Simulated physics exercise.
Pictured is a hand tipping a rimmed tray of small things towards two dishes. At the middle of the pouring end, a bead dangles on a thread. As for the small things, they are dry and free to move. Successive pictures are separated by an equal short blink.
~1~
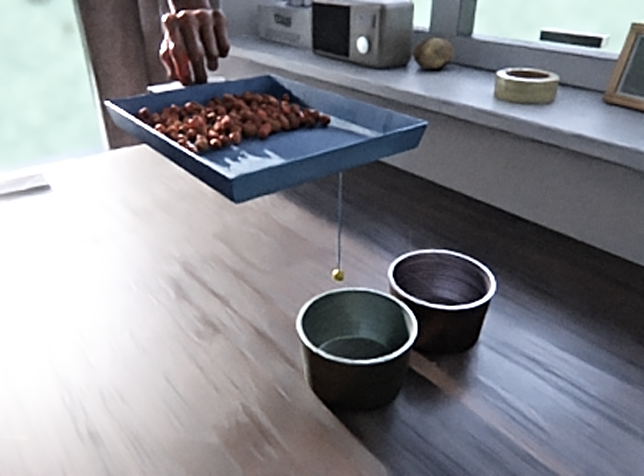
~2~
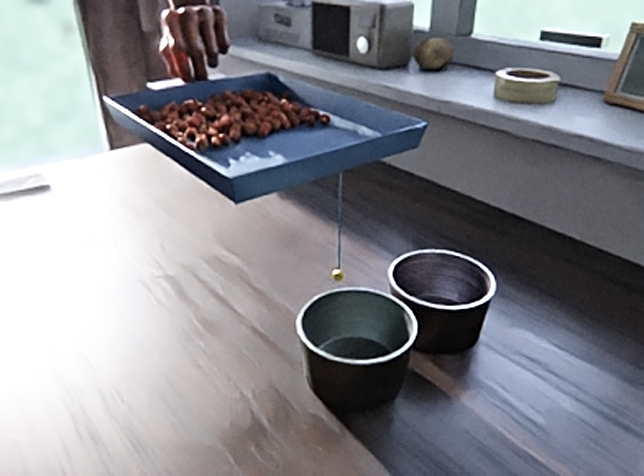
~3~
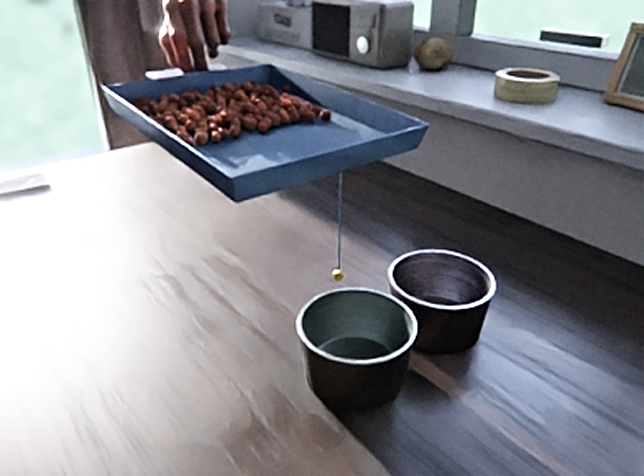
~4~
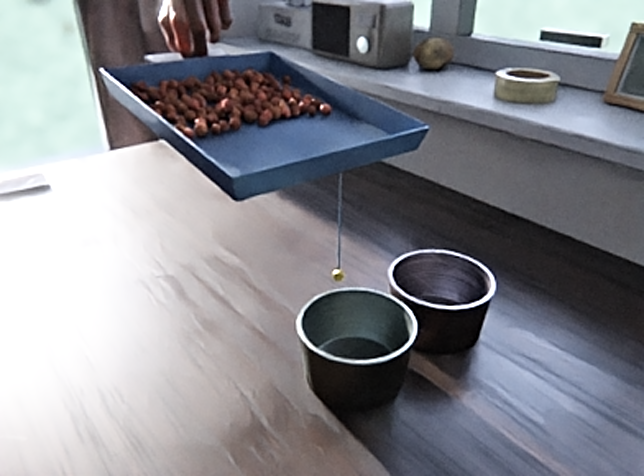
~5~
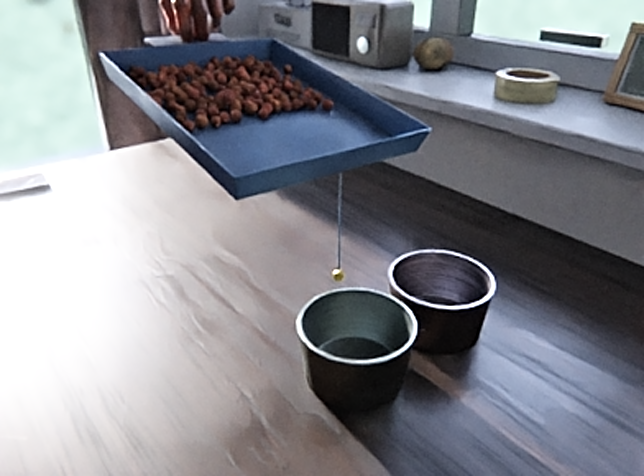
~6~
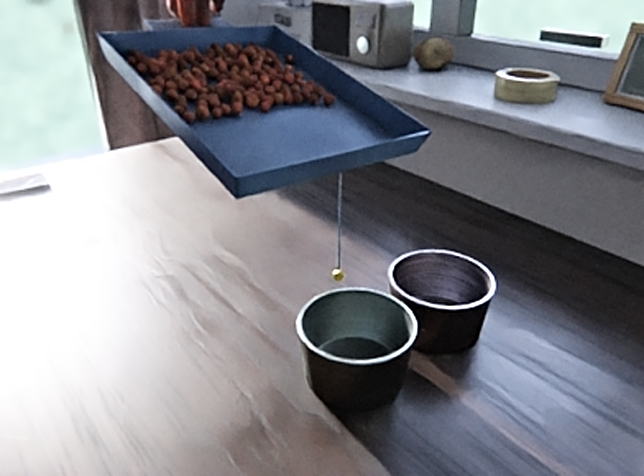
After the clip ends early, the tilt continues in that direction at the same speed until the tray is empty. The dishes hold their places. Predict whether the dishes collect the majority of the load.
They do collect the majority.
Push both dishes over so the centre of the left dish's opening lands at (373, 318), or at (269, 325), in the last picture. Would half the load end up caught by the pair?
Try 1: The greater share; try 2: A lesser share.
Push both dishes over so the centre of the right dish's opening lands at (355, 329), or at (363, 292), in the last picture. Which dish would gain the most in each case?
Result, try one: The dish further right; try two: The dish further right.
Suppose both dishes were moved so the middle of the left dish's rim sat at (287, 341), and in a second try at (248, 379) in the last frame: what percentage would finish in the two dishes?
It comes to roughly 50 per cent in one try and roughly 30 per cent in the next.
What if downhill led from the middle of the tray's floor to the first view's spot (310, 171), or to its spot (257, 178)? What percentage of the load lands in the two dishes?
In order, 50 in a hundred and 10 in a hundred.
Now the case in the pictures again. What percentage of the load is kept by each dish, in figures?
Left dish 30, right dish 50 %.
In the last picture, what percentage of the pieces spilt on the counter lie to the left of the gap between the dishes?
30 per cent, about.
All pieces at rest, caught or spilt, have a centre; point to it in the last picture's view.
About (420, 332).
Soon after the last picture, tray tipped steeply; all on the tray.
A little later, tray tipped right over; most on the tray; a stray few in the left dish; a small part in the right dish; a stray few outside both; a stray few in the air.
Later still, tray tipped past a quarter turn; about a third in the left dish; about half in the right dish; a small part outside both.
At rest, tray tipped past a quarter turn; about a third in the left dish; about half in the right dish; a small part outside both.
